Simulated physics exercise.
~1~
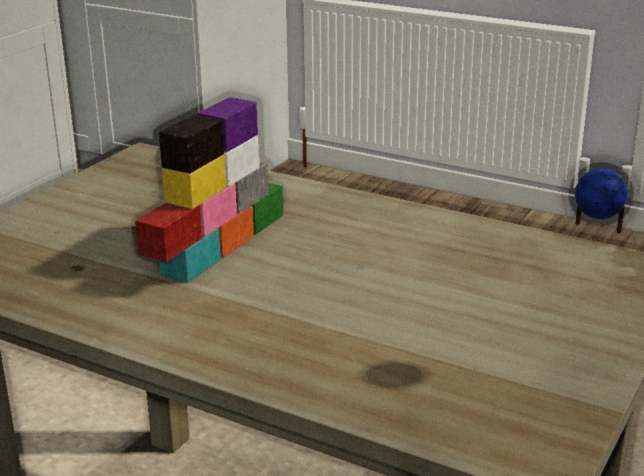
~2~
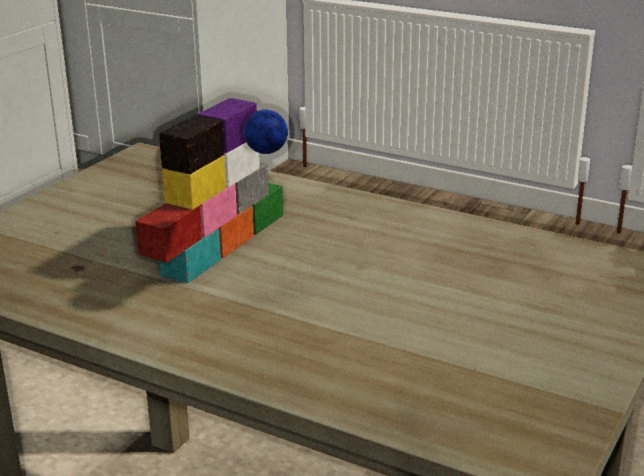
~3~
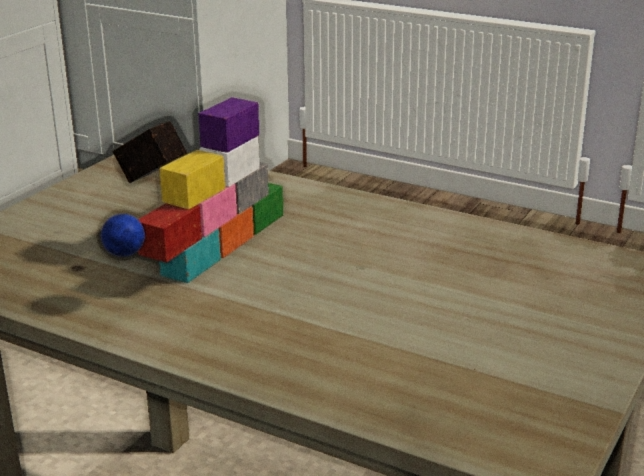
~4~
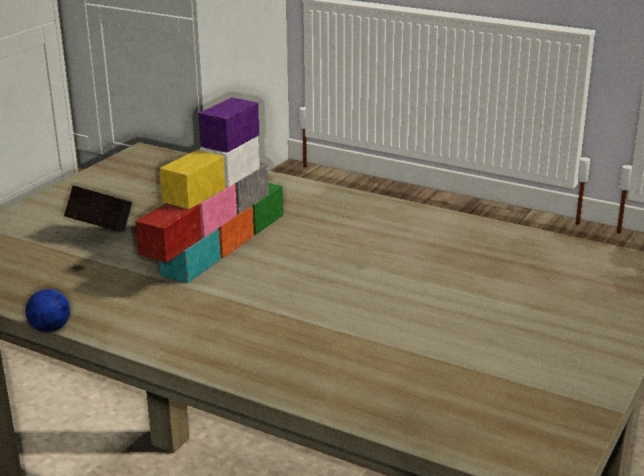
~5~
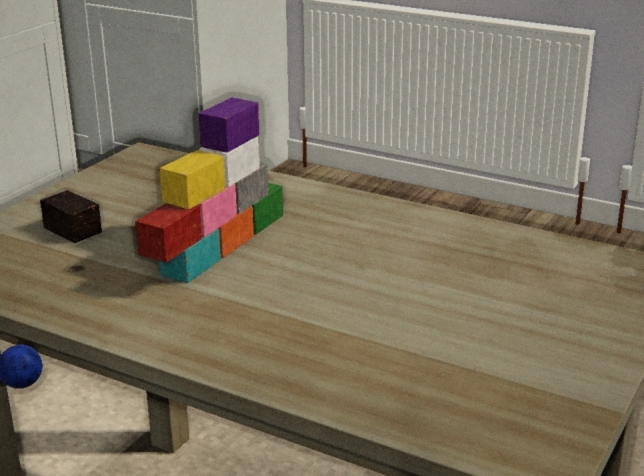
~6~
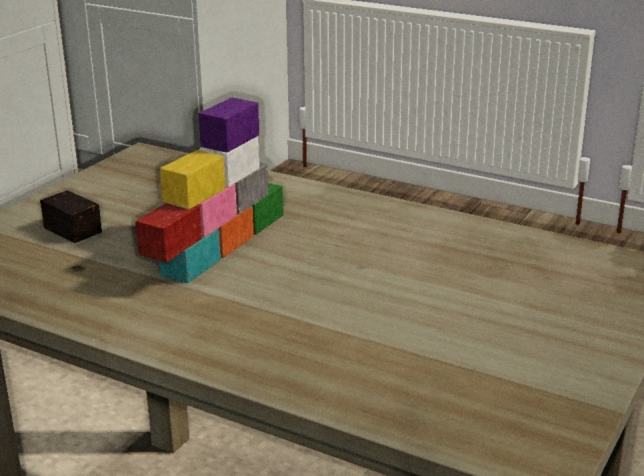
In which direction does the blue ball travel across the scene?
The blue ball travels to the left, passing the stack and dropping out of view at the left side.
